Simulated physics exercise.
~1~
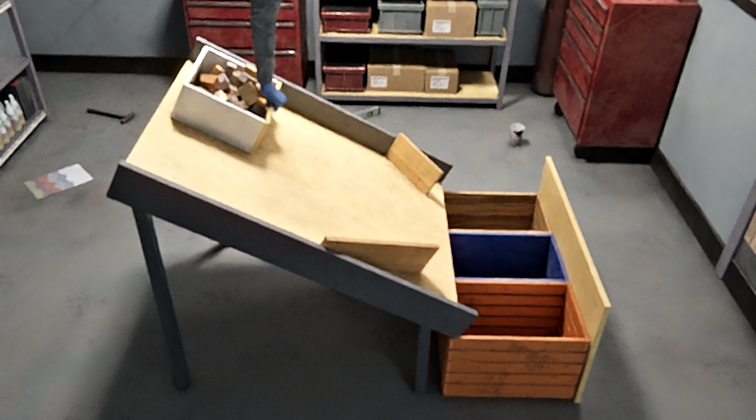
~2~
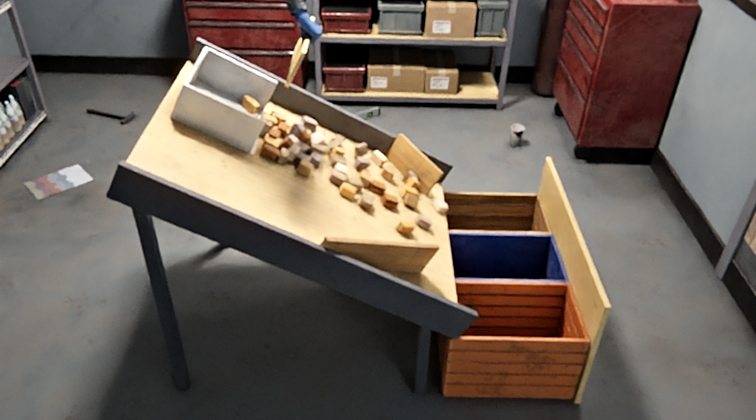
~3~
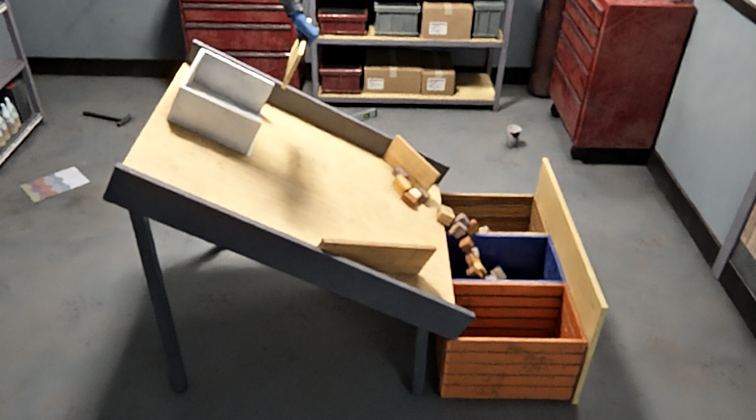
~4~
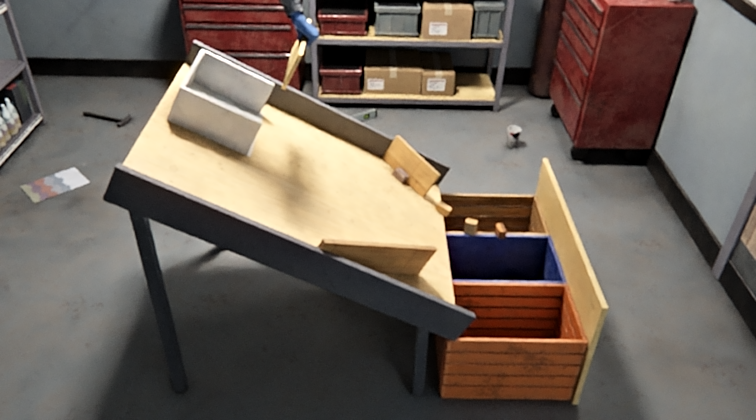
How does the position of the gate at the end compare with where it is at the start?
At the start the gate is down at the white pen, holding the blocks in. By the end it is higher and farther to the right, up by the far edge of the table and clear of the pen.
